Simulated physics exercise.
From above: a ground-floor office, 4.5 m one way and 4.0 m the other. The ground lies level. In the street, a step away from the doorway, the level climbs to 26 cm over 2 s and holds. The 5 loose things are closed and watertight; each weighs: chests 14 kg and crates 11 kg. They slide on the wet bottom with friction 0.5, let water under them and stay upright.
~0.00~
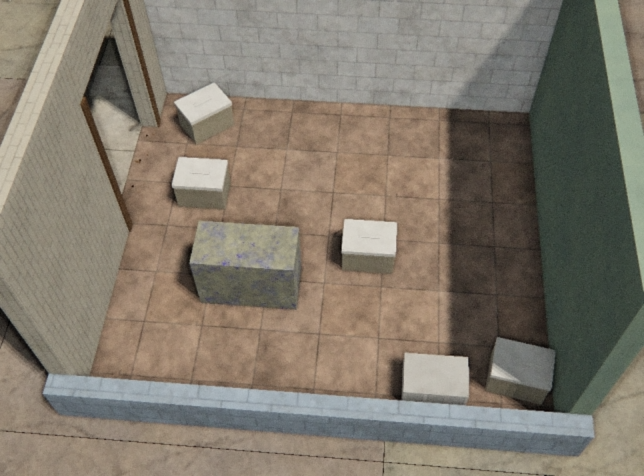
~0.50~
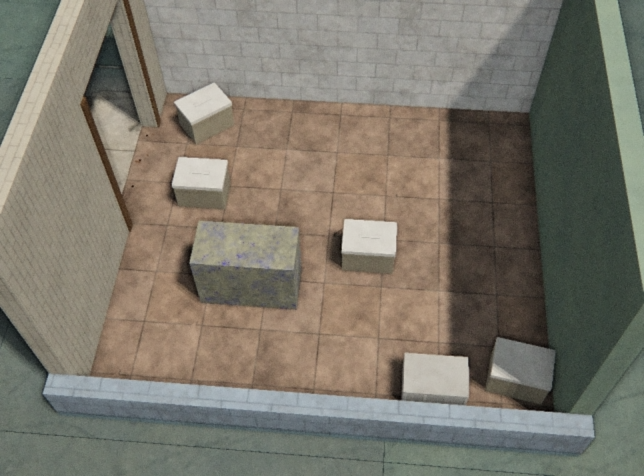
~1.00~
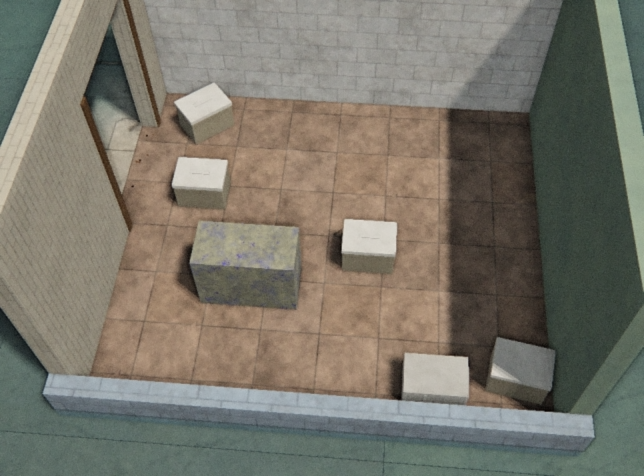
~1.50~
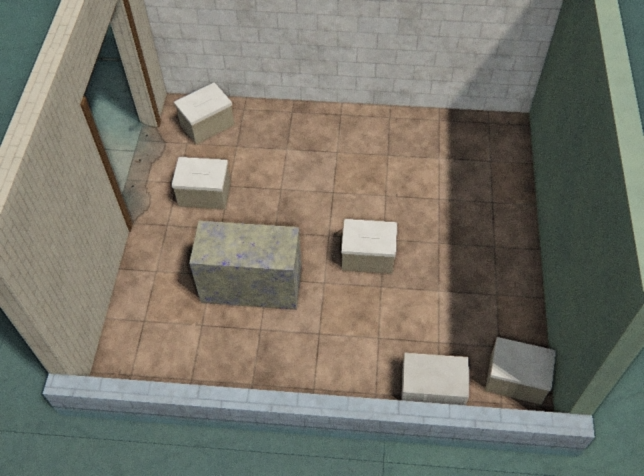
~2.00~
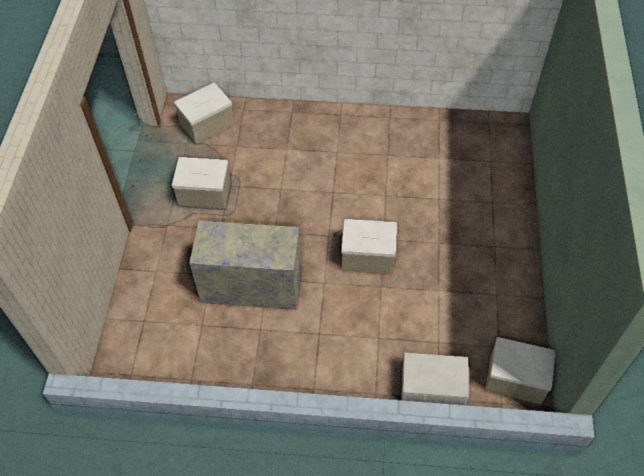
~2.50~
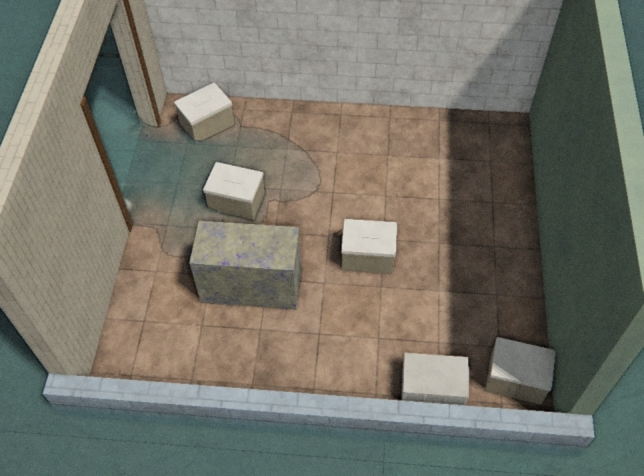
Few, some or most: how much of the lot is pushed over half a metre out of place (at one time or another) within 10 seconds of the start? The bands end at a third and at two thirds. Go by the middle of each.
Share: At least two thirds.
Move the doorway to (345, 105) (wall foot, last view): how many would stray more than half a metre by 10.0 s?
Then 5.
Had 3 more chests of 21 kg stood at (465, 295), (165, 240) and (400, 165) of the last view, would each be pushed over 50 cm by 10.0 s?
In that order: Over, less, past it.
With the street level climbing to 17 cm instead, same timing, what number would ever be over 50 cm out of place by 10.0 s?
Then 2.
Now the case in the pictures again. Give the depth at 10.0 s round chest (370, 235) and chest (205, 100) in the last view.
About 8 and 18 cm.
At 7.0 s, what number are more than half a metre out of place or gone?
By then 3.
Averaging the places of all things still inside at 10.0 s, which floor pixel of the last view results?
Around (322, 305).
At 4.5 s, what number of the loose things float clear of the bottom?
I count 0.
After 3.5 s 1 of 5 are over 50 cm from their spots; 0 afloat.
After 4.5 s 3 of 5 are over 50 cm from their spots; 0 afloat.
After 7.0 s 3 of 5 are over 50 cm from their spots; 4 afloat.
After 10.0 s 5 of 5 are over 50 cm from their spots, and 5 have been at some point; 5 afloat.
